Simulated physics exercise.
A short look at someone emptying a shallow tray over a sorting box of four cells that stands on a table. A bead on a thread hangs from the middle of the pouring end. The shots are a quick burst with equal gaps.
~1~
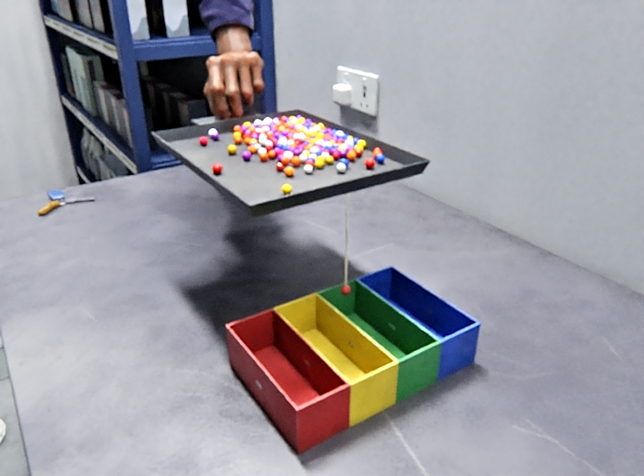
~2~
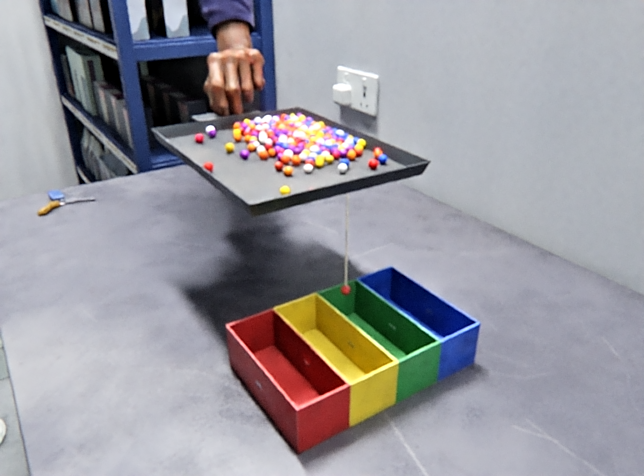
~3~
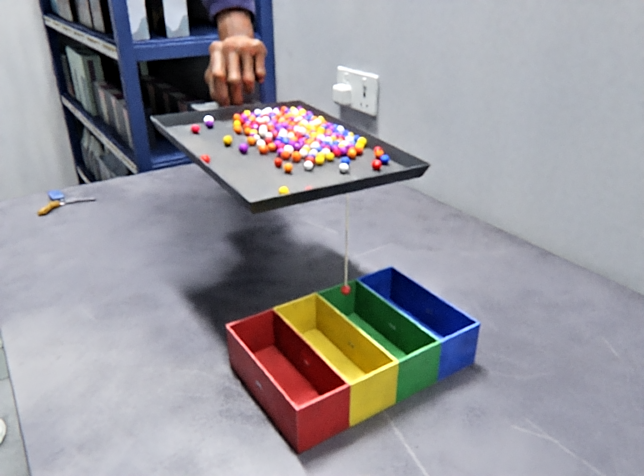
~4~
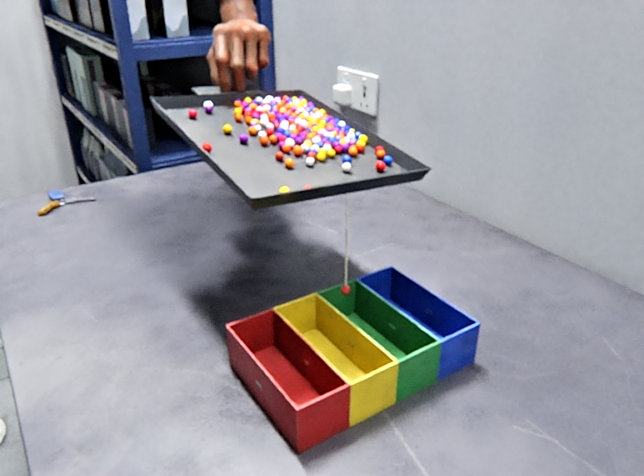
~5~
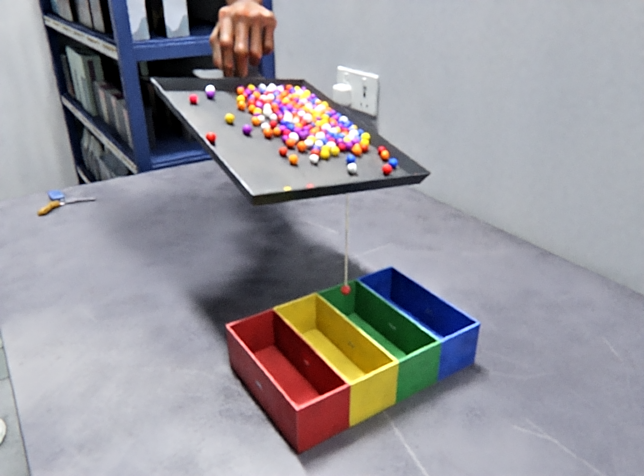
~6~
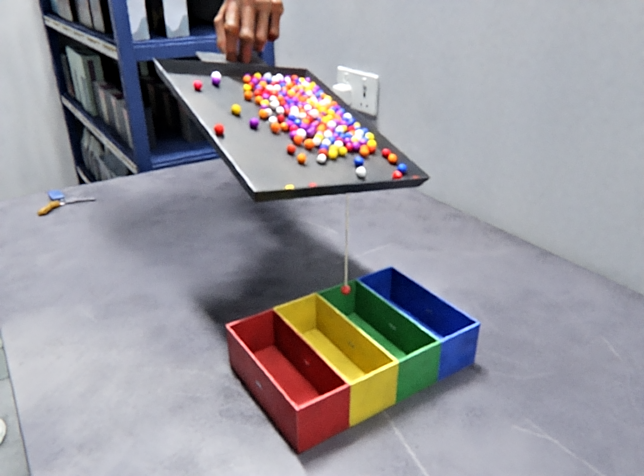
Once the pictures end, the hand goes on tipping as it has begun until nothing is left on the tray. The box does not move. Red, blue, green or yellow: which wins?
The blue one ends fullest.
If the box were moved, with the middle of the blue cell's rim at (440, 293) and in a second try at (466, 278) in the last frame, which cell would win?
One: The cell in blue. Two: That green cell.
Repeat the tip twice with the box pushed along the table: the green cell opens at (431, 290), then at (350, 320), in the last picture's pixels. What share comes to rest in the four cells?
First some 90, then 10 per cent.
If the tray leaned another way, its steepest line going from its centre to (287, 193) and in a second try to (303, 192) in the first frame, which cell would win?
First that red cell, then the cell in red.
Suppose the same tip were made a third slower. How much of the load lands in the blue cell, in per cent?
About 40 per cent.
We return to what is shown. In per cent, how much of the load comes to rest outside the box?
Some 60 per cent.
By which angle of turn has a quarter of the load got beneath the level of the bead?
At some 65 degrees.
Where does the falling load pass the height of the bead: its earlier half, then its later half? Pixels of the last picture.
First near (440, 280), later near (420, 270).
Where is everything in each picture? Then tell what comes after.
Corners of the pouring end at (252, 201) and (423, 160), level; middle of the load at (299, 141), round plastic beads; bead on its thread at (346, 290); red cell at (324, 414); yellow cell at (374, 390); green cell at (418, 368); blue cell at (458, 348), in the first picture.
Corners of the pouring end at (253, 200) and (423, 161), level; middle of the load at (299, 139), in the second picture.
Corners of the pouring end at (253, 198) and (424, 163), tipped barely, lowest at the right corner; middle of the load at (299, 134), a stray few on the move, in the third picture.
Corners of the pouring end at (255, 194) and (424, 167), tipped a little, lowest at the right corner; middle of the load at (301, 126), a small part on the move, in the fourth picture.
Corners of the pouring end at (256, 191) and (424, 171), tipped a little, lowest at the right corner; middle of the load at (304, 119), a small part on the move, in the fifth picture.
Corners of the pouring end at (258, 187) and (424, 175), tipped clearly, lowest at the right corner; middle of the load at (309, 113), nearly all on the move; red cell at (324, 414); yellow cell at (374, 390); green cell at (418, 368); blue cell at (458, 348), in the sixth picture.
Soon, tray tipped steeply; about a third on the tray; a small part in the blue cell; a stray few in the green cell; about half falling or outside the box.
A while on, tray tipped past a quarter turn; about a third in the blue cell; a small part in the green cell; a stray few in the yellow cell; about two thirds falling or outside the box.
Towards the end, tray tipped past a quarter turn; about a third in the blue cell; a small part in the green cell; a stray few in the yellow cell; about two thirds falling or outside the box.
Finally, tray tipped past a quarter turn; about a third in the blue cell; a small part in the green cell; a stray few in the yellow cell; none in the red cell; about two thirds outside the box.
